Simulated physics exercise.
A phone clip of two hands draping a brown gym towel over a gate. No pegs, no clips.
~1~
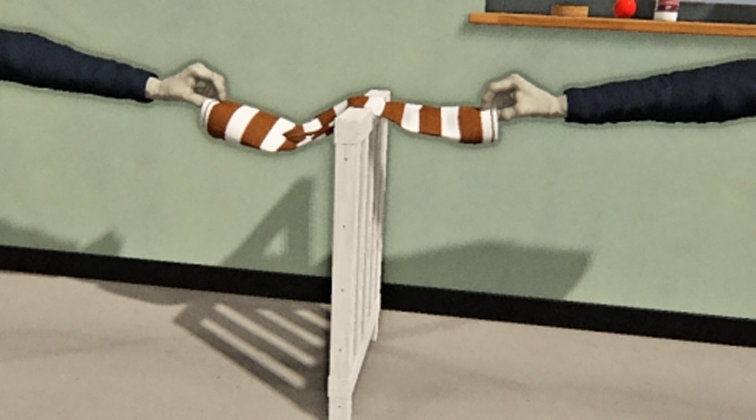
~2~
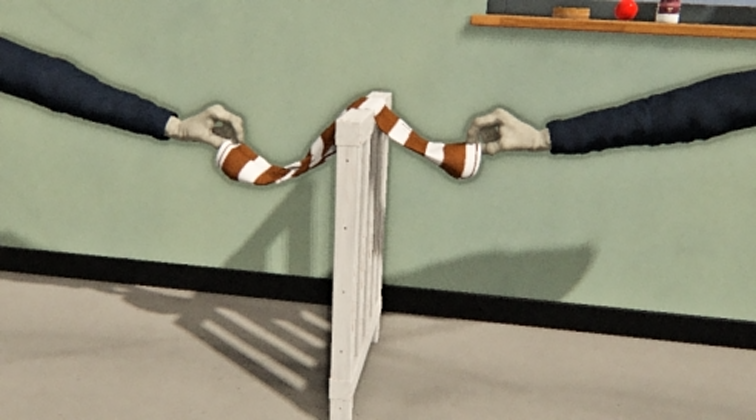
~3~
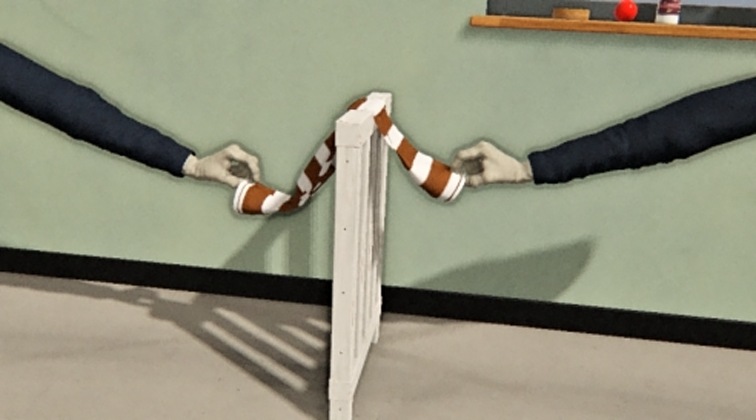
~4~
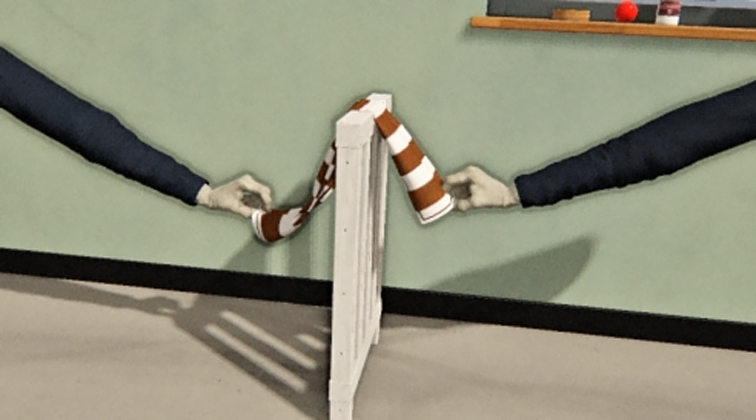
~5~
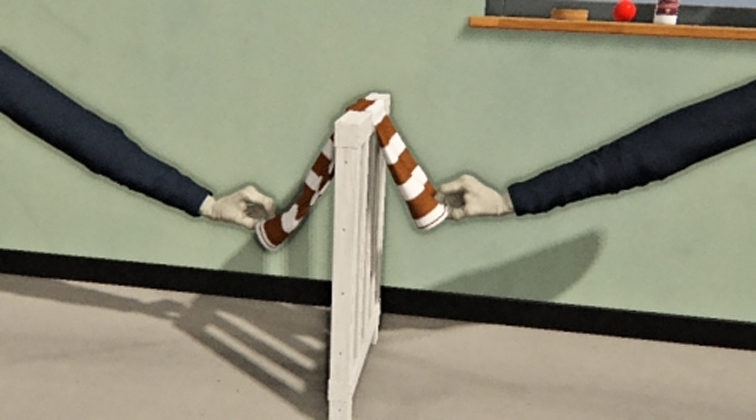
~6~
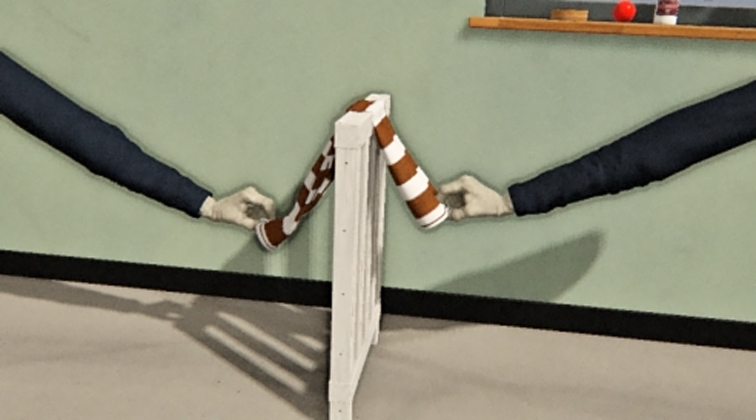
Two hands lower the ends of a brown and white striped cloth over a white gate.
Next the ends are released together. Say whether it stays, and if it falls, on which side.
The brown gym towel stays on top.
Then, 0.22 s past the final frame, gym towel hanging on both sides, left end near (310, 261), right end near (397, 230).
Then, 0.64 s past the final frame, gym towel hanging on both sides, left end near (338, 271), right end near (385, 230).
Then, 1.54 s past the final frame, gym towel hanging on both sides, left end near (342, 271), right end near (377, 230).
When it is over, gym towel hanging on both sides, left end near (345, 271), right end near (381, 230). The brown gym towel hangs there.
